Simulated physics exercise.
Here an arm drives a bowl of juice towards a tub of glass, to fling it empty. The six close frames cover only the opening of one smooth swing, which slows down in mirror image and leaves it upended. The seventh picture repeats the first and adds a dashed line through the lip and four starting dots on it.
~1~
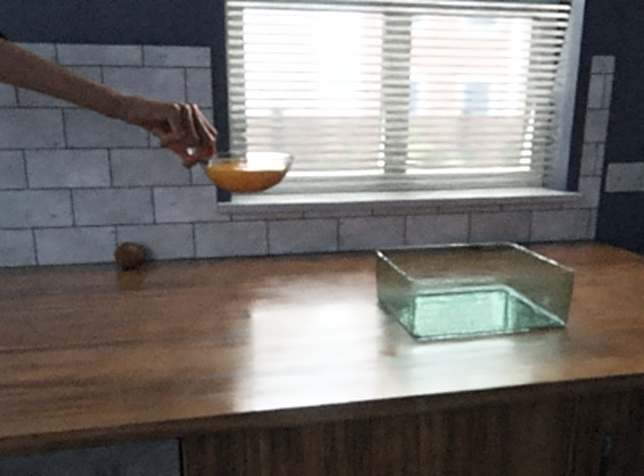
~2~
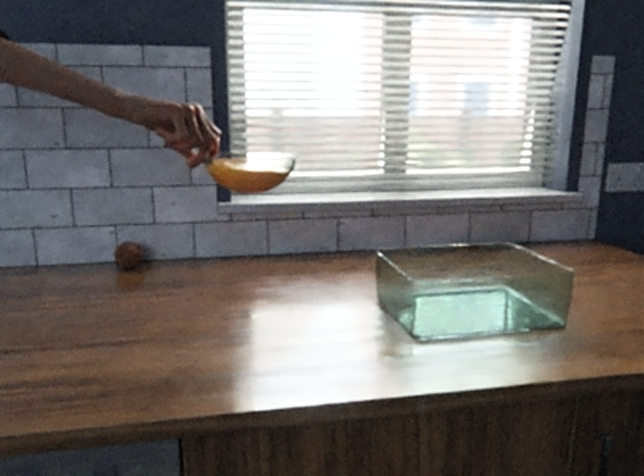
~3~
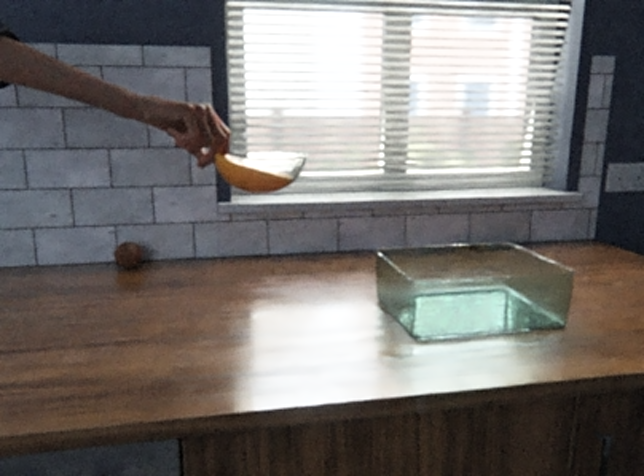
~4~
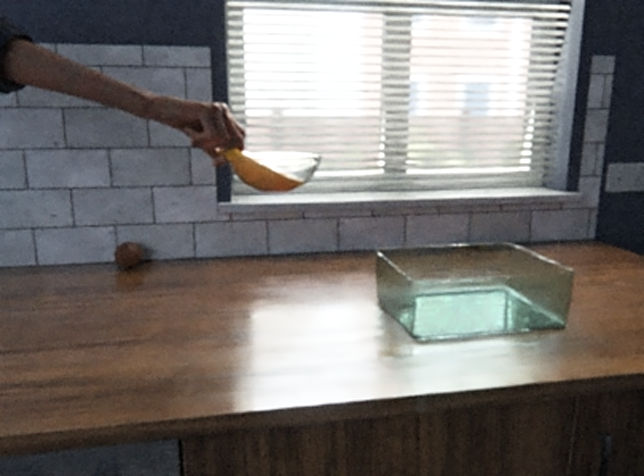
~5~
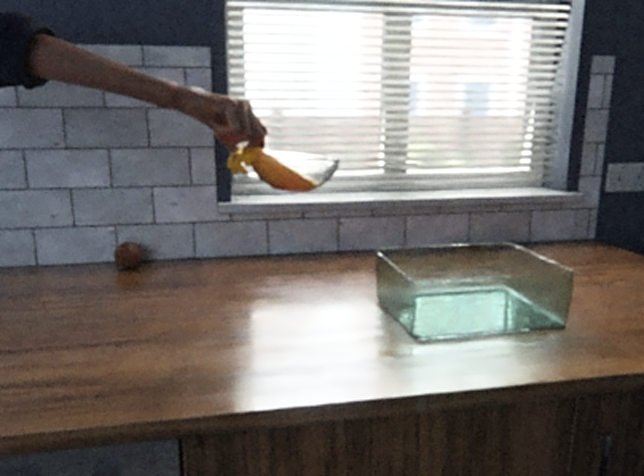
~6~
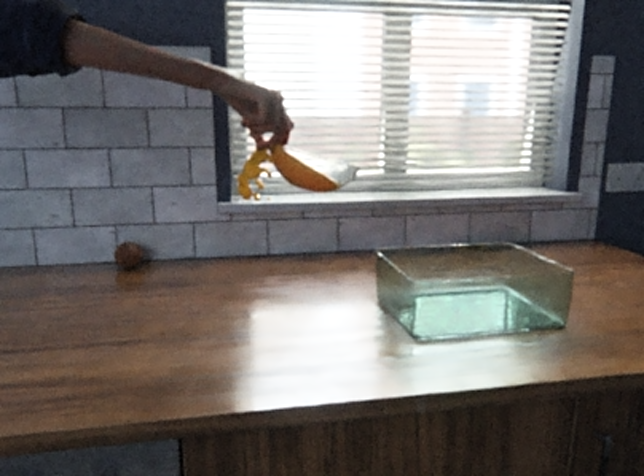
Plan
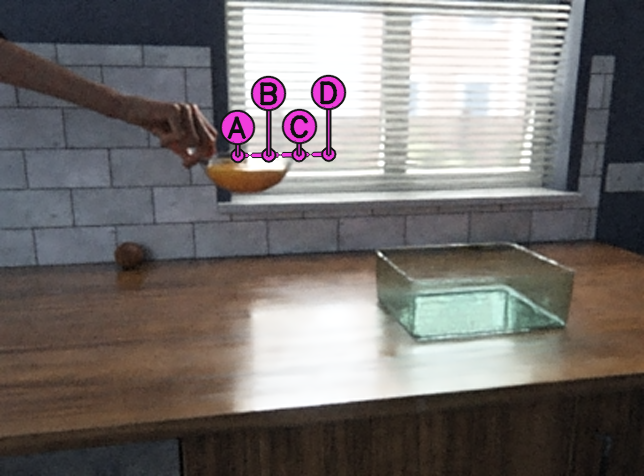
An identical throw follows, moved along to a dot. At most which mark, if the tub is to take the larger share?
Use spot A.
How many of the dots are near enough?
All of them.
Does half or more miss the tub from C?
No, not at all.
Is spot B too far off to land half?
No, that is safe.
On the marked copy, A at (237, 155); B at (268, 155); C at (299, 154); D at (328, 154).
With A, about 62 % lands in the tub, 28 % falls short and 9 % goes beside or beyond.
With B, about 76 % lands in the tub, 15 % falls short and 9 % goes beside or beyond.
With C, about 74 % lands in the tub, 13 % falls short and 13 % goes beside or beyond.
With D, about 81 % lands in the tub, 16 % falls short and 3 % goes beside or beyond.
